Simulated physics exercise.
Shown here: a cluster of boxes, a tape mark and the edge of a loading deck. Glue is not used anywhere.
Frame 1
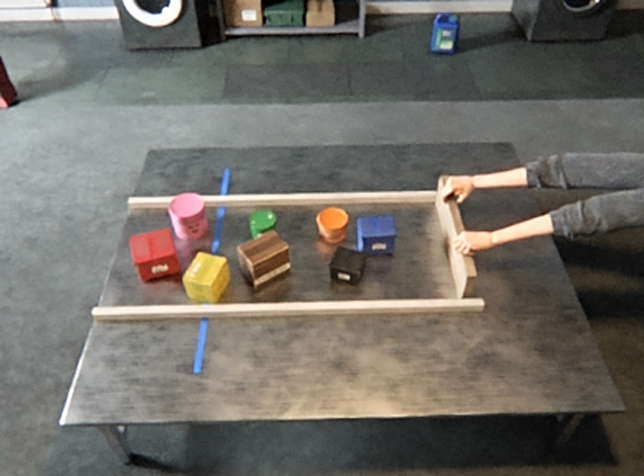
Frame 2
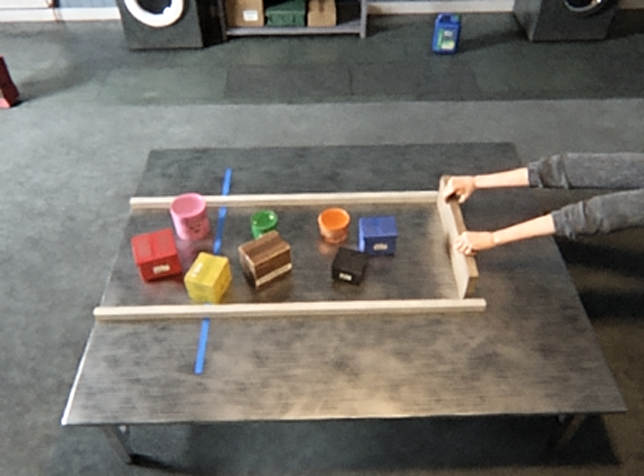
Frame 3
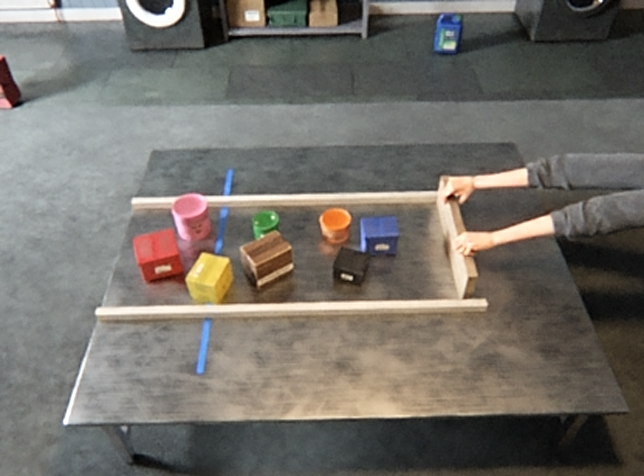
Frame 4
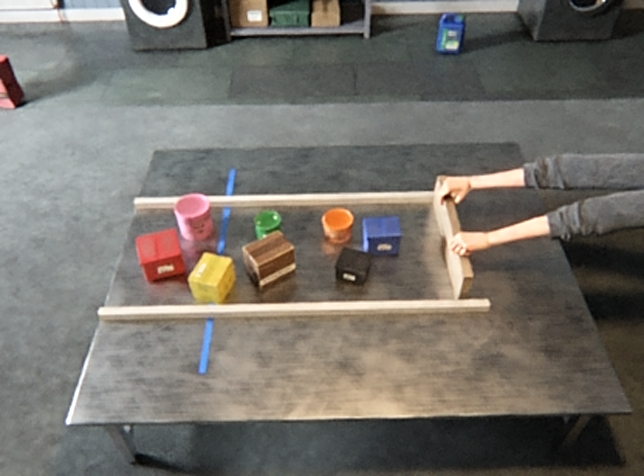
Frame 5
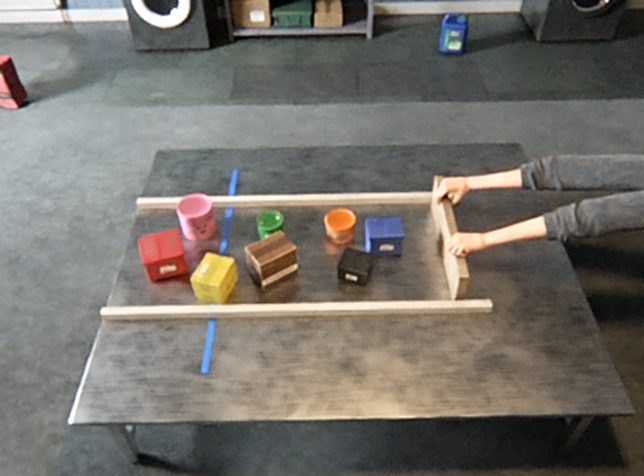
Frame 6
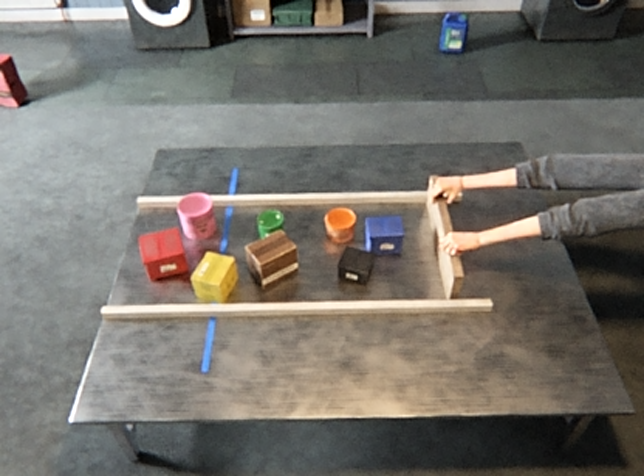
At first, two hands grip a wooden plank at the right end of a pair of rails on a table, with colourful boxes and pails spread to its left near a blue tape strip. The plank then slides slightly left as the hands push it, while the objects stay in place on the table.
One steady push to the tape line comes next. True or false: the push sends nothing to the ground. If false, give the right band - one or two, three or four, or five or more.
True.
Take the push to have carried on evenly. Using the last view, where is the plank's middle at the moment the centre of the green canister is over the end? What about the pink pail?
The middle is at (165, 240) when it's the green canister, and at (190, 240) when it's the pink pail.
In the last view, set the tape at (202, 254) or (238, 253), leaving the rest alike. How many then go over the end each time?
1, then 0.
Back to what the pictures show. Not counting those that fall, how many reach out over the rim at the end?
Overhanging ones - 1.
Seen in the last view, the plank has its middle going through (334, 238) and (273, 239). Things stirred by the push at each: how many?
Tally: 3; 6.
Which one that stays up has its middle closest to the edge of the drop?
Nearest at the end: The red tote.
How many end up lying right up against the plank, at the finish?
At rest, 3 are in contact.
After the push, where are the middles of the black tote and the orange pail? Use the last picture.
About (203, 273), and the other about (211, 223).
Soon after, none off yet; red tote at rest near (164, 254); pink pail at rest near (198, 217); yellow parcel at rest near (215, 278).
Then, none off yet; red tote at rest near (164, 254); pink pail at rest near (198, 217); yellow parcel moved a little near (203, 280).
At rest, the number that fall off is zero.
